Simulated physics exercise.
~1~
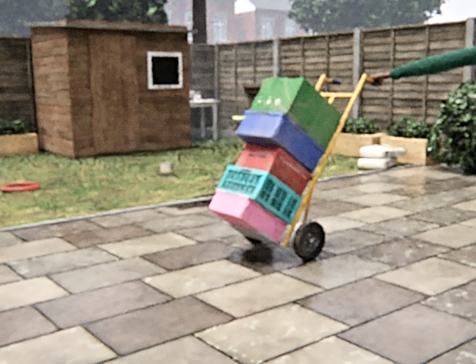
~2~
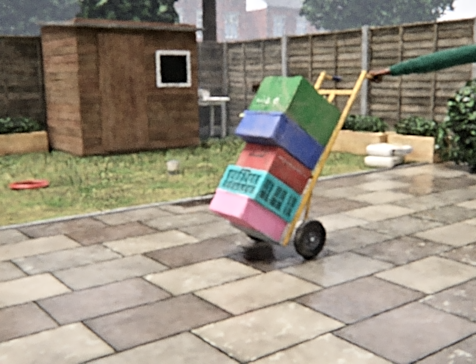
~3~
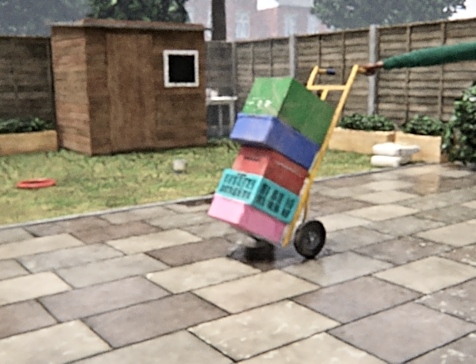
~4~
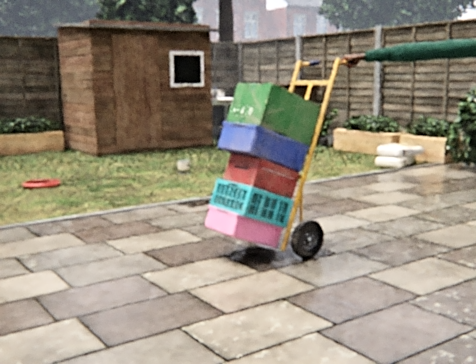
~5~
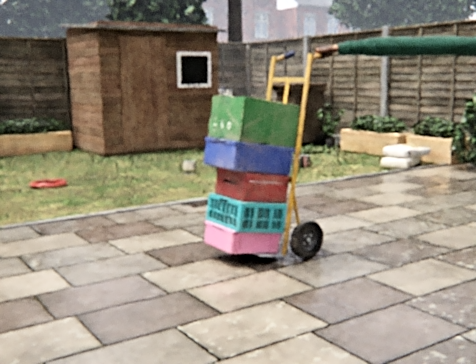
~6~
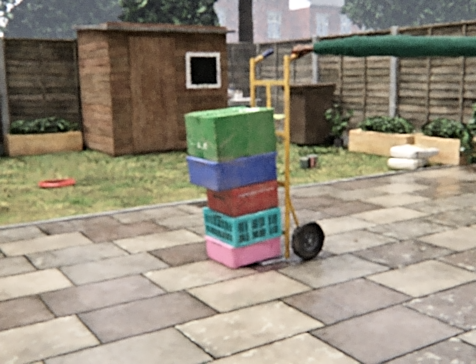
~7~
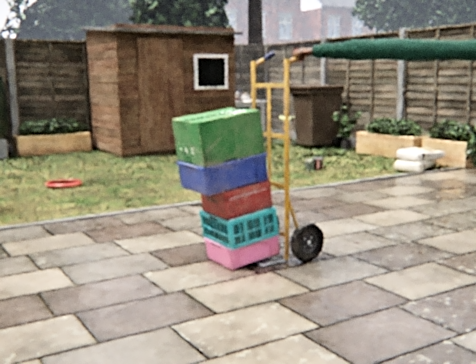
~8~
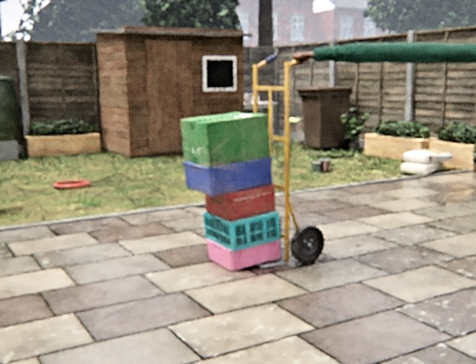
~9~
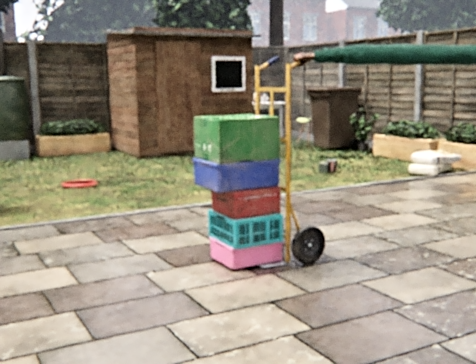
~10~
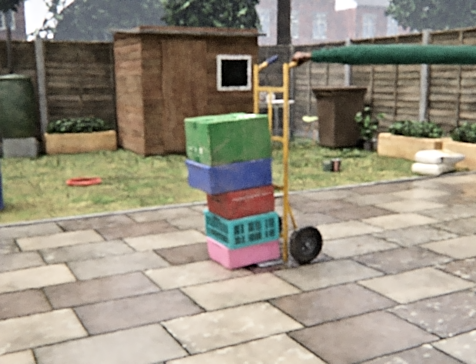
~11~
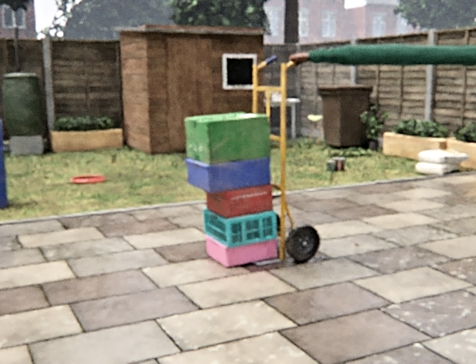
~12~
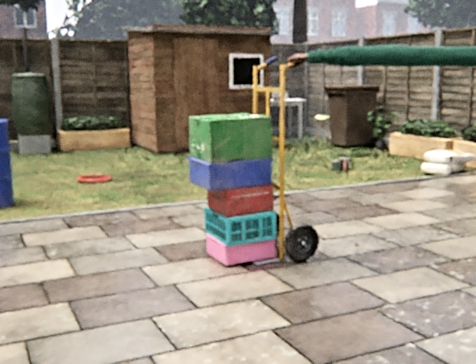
A yellow two-wheeled barrow stacked with five colourful boxes and crates was tipped upright on a wet patio by a green-sleeved arm, the stack rocked slightly as it landed, and all five stayed piled on it, with the pink tote at the bottom.
